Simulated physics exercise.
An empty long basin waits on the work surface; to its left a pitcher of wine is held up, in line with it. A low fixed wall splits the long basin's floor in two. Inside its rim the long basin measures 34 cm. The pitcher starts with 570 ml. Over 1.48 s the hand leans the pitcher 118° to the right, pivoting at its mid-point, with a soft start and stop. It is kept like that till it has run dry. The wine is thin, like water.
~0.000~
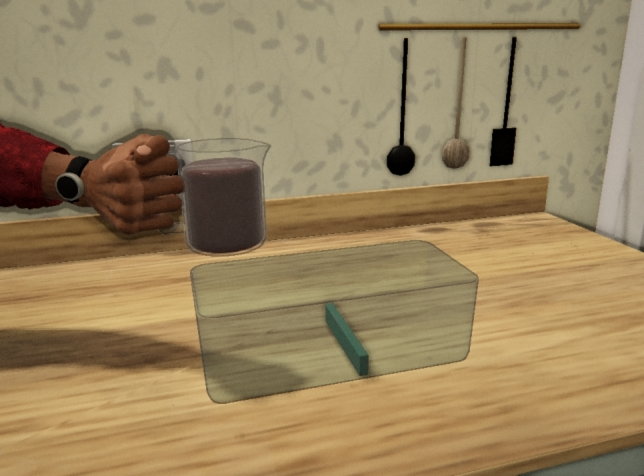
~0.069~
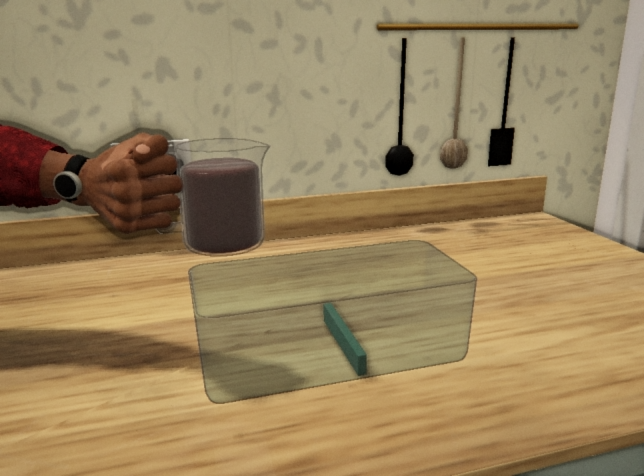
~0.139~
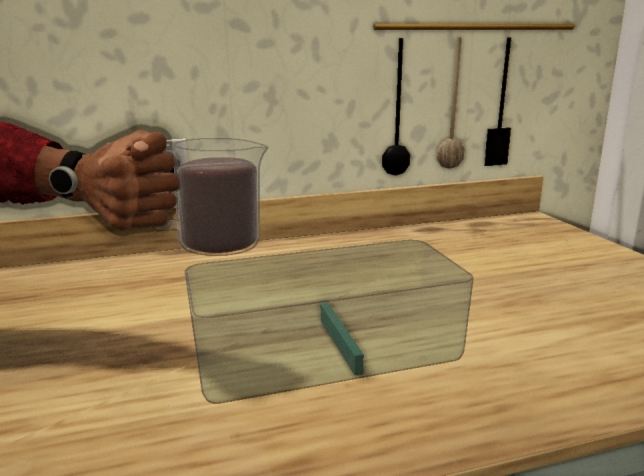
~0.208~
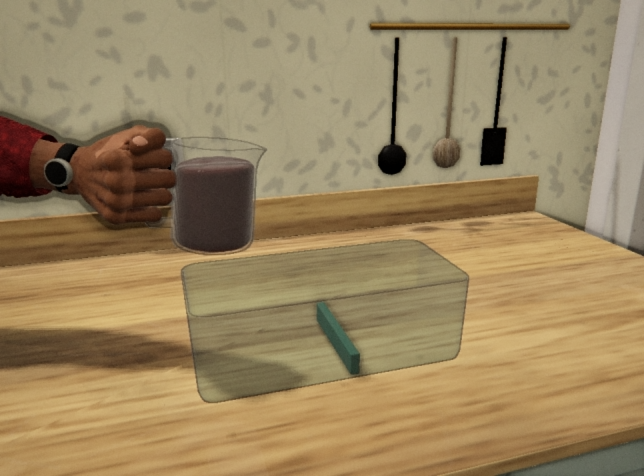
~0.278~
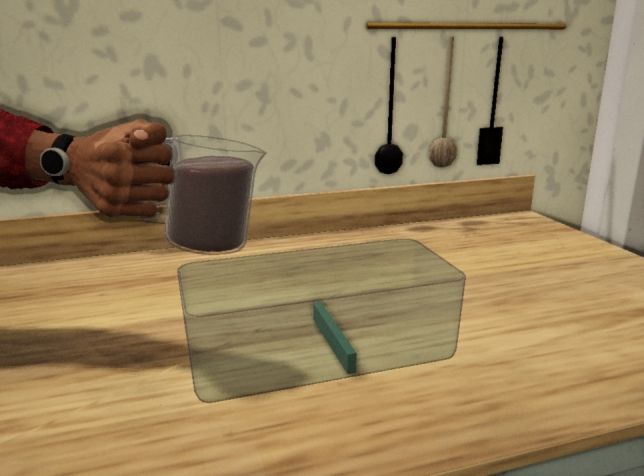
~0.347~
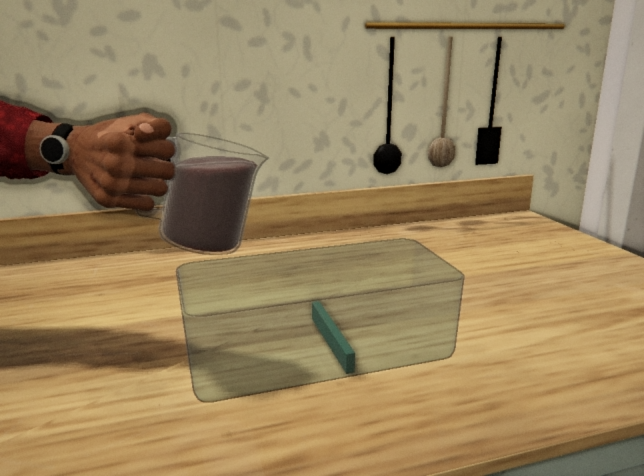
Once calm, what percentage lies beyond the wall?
The far part has some 26 per cent.
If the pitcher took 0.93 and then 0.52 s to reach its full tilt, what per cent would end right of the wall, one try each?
First 20, then 15 per cent.
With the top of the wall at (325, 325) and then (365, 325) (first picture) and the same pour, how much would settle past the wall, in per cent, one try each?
In turn about 65 and 10 per cent.
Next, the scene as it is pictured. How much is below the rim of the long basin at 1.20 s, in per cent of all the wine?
About 70 per cent.
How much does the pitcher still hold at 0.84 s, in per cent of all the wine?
Some 80 per cent.
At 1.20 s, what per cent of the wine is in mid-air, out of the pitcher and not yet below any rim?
About 12 per cent.
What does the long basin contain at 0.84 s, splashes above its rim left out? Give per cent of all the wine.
Near 7 in a hundred.
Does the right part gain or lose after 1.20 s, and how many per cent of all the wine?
It goes up by about 3.
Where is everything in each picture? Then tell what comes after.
It leans 0°; its right rim is at (271, 144); the wine meets the walls at (181, 167) and (259, 162); the long basin's rim runs from (194, 292) to (452, 259); the wall's top is at (345, 328), in the first frame.
It leans 1°; its right rim is at (269, 144); the wine meets the walls at (180, 167) and (257, 162), in the second frame.
It leans 3°; its right rim is at (268, 146); the wine meets the walls at (177, 167) and (255, 162), in the third frame.
It leans 6°; its right rim is at (266, 148); the wine meets the walls at (174, 166) and (253, 162), in the fourth frame.
It leans 10°; its right rim is at (266, 151); the wine meets the walls at (173, 167) and (253, 161), in the fifth frame.
It leans 15°; its right rim is at (268, 156); the wine meets the walls at (172, 166) and (256, 162), in the sixth frame.
After 0.84 s the tilt is 71° and 80 per cent is still to pour, 6 is left of the wall and 1 right of it.
After 1.20 s the tilt is 108° and 19 per cent is still to pour, 47 is left of the wall and 23 right of it.
After 1.57 s the tilt is 118° and 0 per cent is still to pour, 74 is left of the wall and 25 right of it.
After 1.98 s the tilt is 118° and 0 per cent is still to pour, 73 is left of the wall and 26 right of it.
In the end 73 per cent lies left of the wall, 26 right of it and 1 outside.
